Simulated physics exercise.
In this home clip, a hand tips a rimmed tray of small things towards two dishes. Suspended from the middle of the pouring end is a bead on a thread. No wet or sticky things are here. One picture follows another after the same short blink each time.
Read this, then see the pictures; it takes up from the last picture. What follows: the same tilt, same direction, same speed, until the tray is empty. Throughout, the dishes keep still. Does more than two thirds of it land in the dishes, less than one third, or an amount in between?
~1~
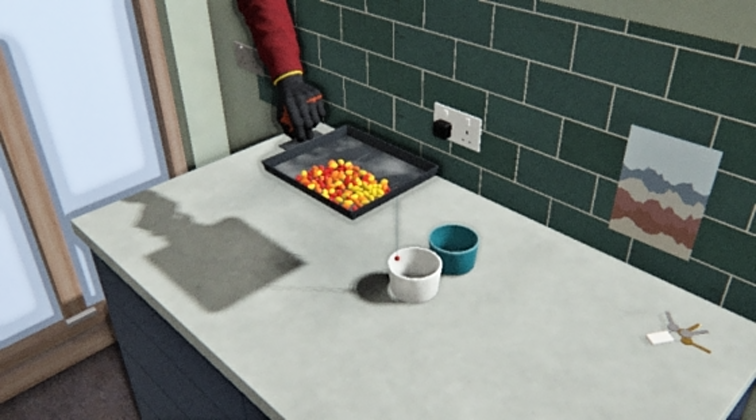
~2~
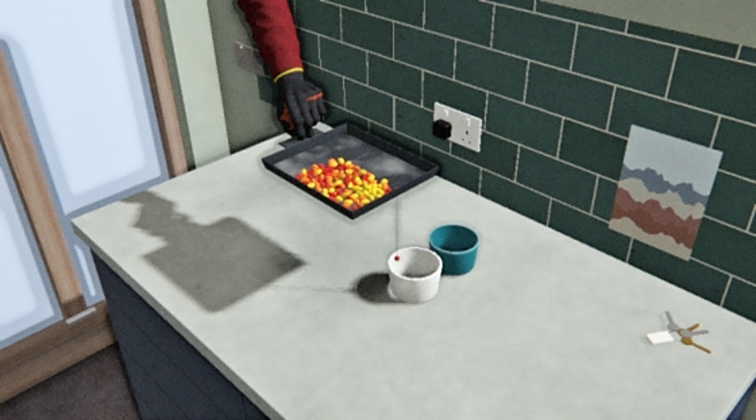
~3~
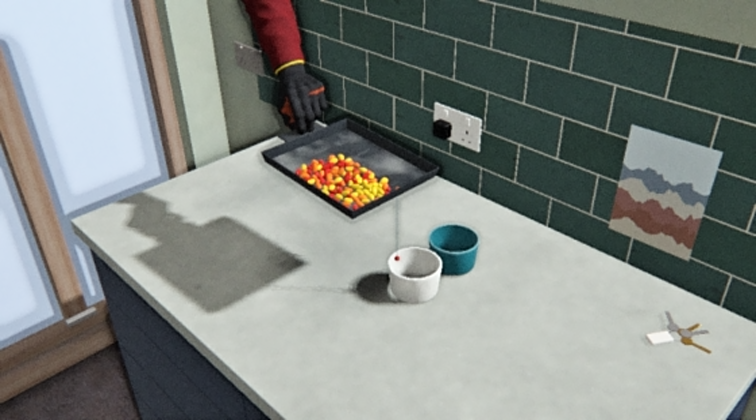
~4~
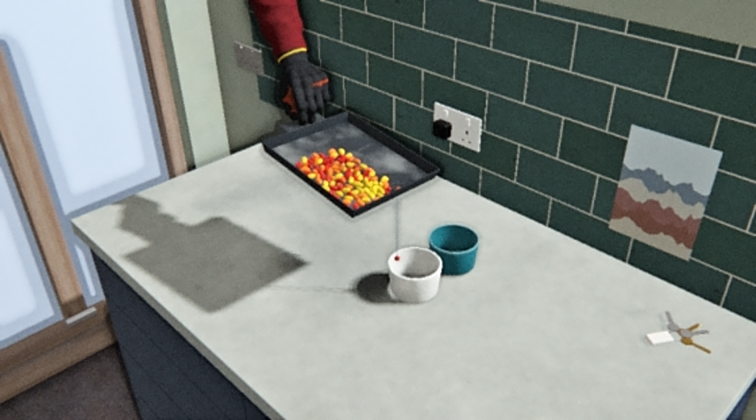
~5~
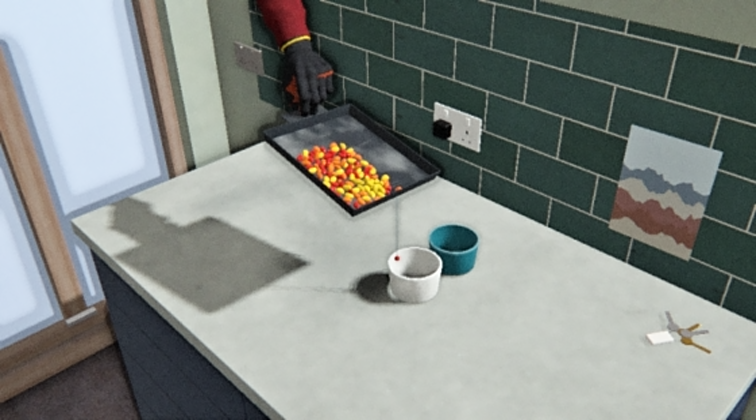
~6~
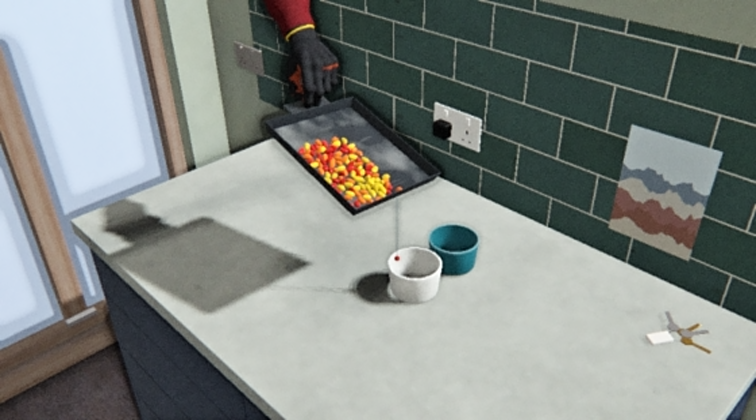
Misses a third to two thirds.
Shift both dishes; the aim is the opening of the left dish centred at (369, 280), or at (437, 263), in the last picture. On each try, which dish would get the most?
Tries in order: The one to the right, the one to the left.
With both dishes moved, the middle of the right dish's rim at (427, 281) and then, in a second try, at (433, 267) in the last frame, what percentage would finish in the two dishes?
You'd end up with around 40 per cent and then around 70 per cent.
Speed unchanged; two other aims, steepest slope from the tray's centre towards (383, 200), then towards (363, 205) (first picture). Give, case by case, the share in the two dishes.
Shares: 10 %, then 0 %.
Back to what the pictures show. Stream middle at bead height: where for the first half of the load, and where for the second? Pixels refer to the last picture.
I'd place the first part at (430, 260) and the rest at (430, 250).
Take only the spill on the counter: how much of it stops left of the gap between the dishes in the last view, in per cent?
Close to 30 per cent.
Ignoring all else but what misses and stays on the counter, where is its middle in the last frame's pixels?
It centres at roughly (454, 318).
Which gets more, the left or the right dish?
Well, that is the left of the two.
Just after the last frame, tray tipped steeply; almost all on the tray; just a few in the air.
A moment on, tray tipped past a quarter turn; the larger part on the tray; just a few in the left dish; just a few in the right dish; just a few outside both; about a tenth in the air.
Further on, tray tipped past a quarter turn; roughly a third in the left dish; about a tenth in the right dish; roughly half outside both.
When it is over, tray tipped past a quarter turn; roughly a third in the left dish; about a tenth in the right dish; roughly half outside both.
